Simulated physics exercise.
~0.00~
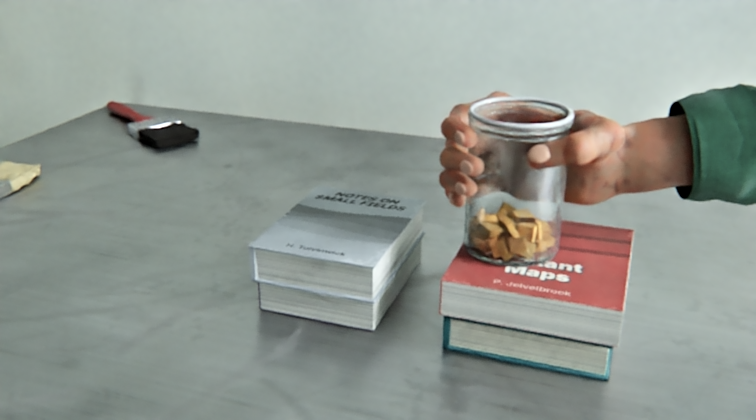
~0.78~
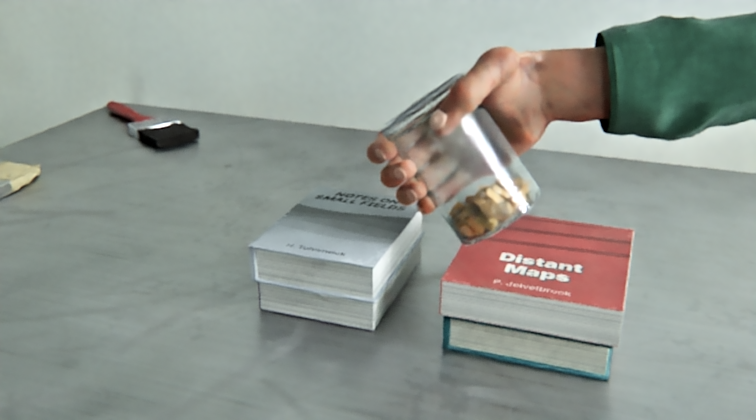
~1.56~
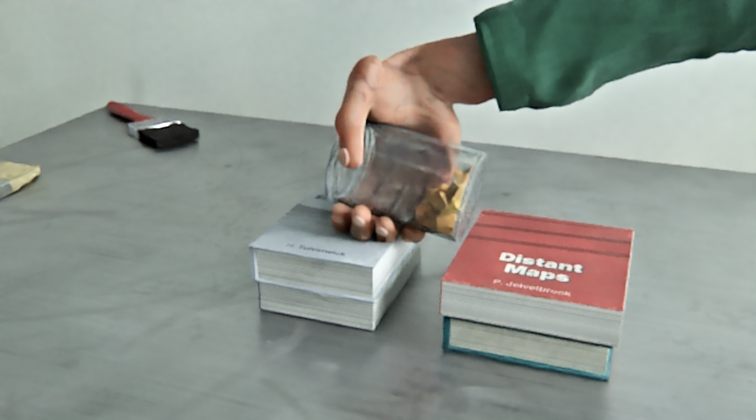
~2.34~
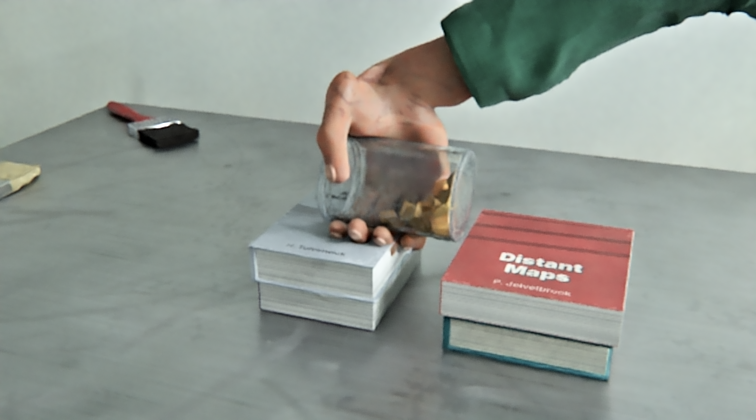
To begin with, a hand in a green sleeve holds an upright clear jar, partly filled with small golden-brown pieces, on top of a red book titled Distant Maps. Two grey books are stacked to the left, and brushes lie farther back on the grey table. The hand lifts the jar and tilts it as it moves left. It keeps turning the jar until it is nearly on its side above the grey books, with the pieces gathered toward its base. Finally, the jar rests sideways on the grey stack, still held, with everything inside.
